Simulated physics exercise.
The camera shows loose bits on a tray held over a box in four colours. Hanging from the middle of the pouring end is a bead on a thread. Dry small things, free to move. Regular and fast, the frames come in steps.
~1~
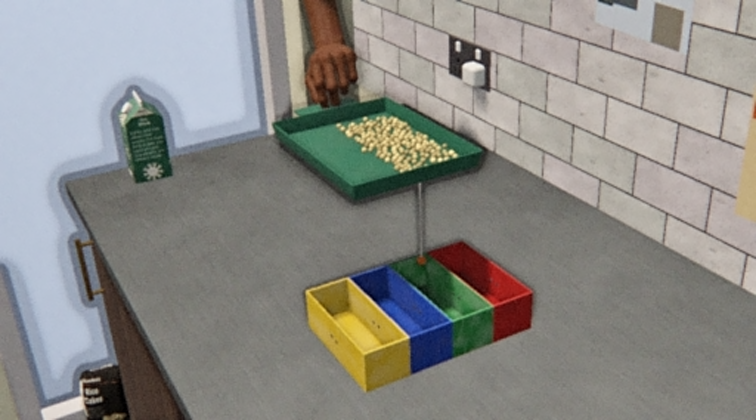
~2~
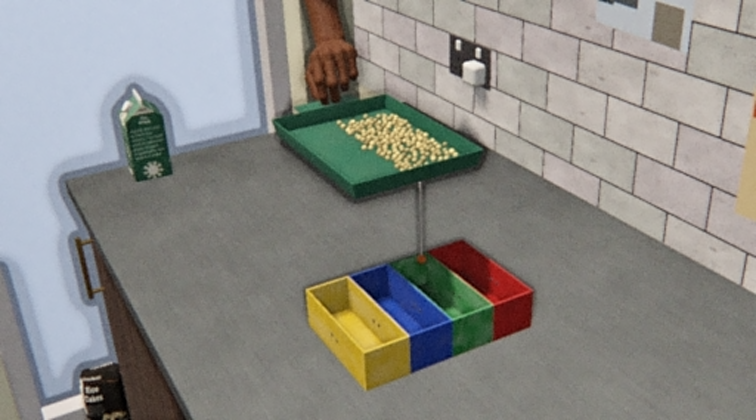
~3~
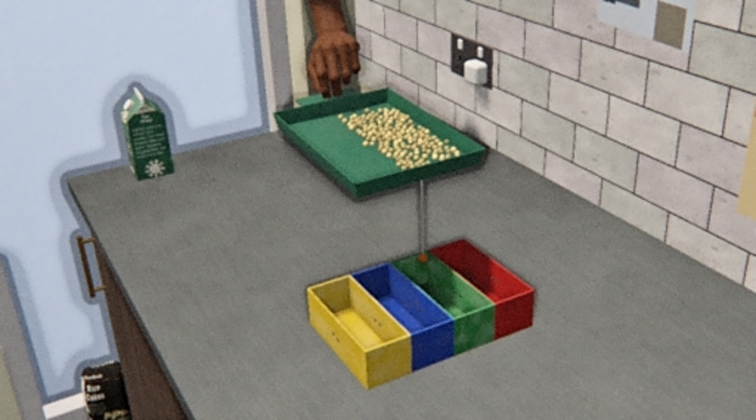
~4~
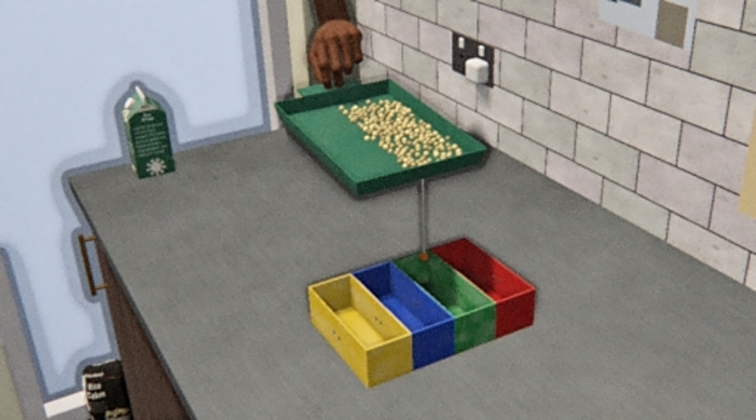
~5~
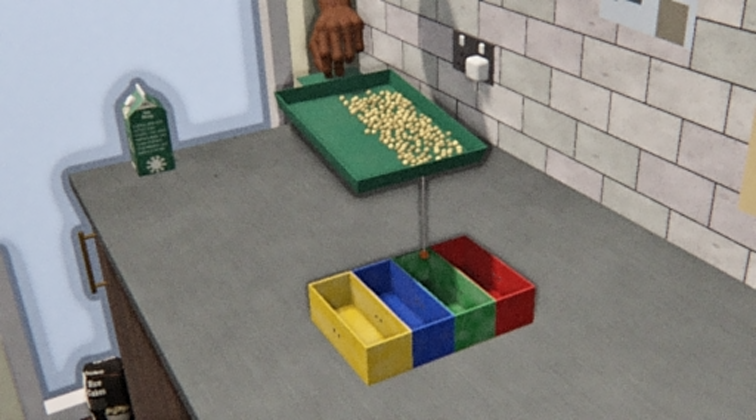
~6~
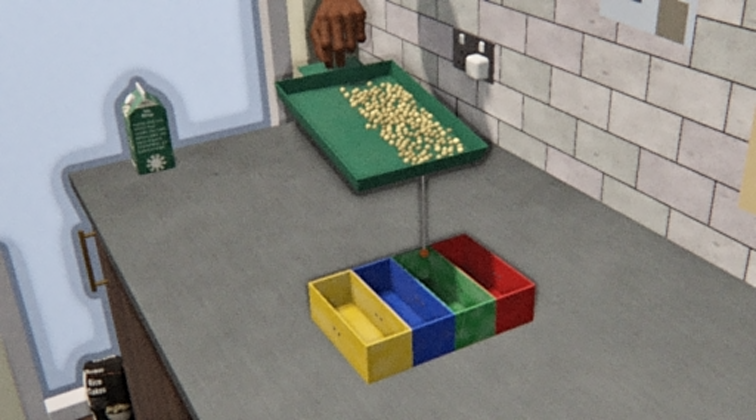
A green tray of soya beans tilts slightly toward the four-coloured box, a hand behind it.
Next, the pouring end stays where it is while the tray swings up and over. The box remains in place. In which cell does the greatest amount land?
In the red cell.
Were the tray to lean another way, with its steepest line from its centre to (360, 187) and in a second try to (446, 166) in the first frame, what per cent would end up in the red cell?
First case around 0 per cent, second case 60 per cent.
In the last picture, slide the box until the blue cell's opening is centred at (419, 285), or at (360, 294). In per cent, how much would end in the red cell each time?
40, then 30 %.
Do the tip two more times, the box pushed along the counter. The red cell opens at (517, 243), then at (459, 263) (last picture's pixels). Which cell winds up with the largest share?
The first placing favours the green one, while the second favours the red cell.
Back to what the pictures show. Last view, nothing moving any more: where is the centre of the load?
Near (486, 312).
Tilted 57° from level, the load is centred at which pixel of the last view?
Look about (443, 147) in the last picture.
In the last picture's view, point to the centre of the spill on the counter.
Check roughly (546, 304) and you'll find the middle.
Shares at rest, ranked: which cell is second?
Second is the cell in green.
Just after the last frame, tray tipped steeply; almost all on the tray; just a few in the red cell; just a few falling or outside the box.
A moment on, tray tipped right over; roughly two thirds on the tray; just a few in the red cell; just a few in the green cell; roughly a third falling or outside the box.
Further on, tray tipped past a quarter turn; roughly half in the red cell; roughly a quarter in the green cell; about a tenth in the blue cell; about a tenth falling or outside the box.
When it is over, tray tipped past a quarter turn; roughly half in the red cell; roughly a quarter in the green cell; about a tenth in the blue cell; not one in the yellow cell; about a tenth outside the box.
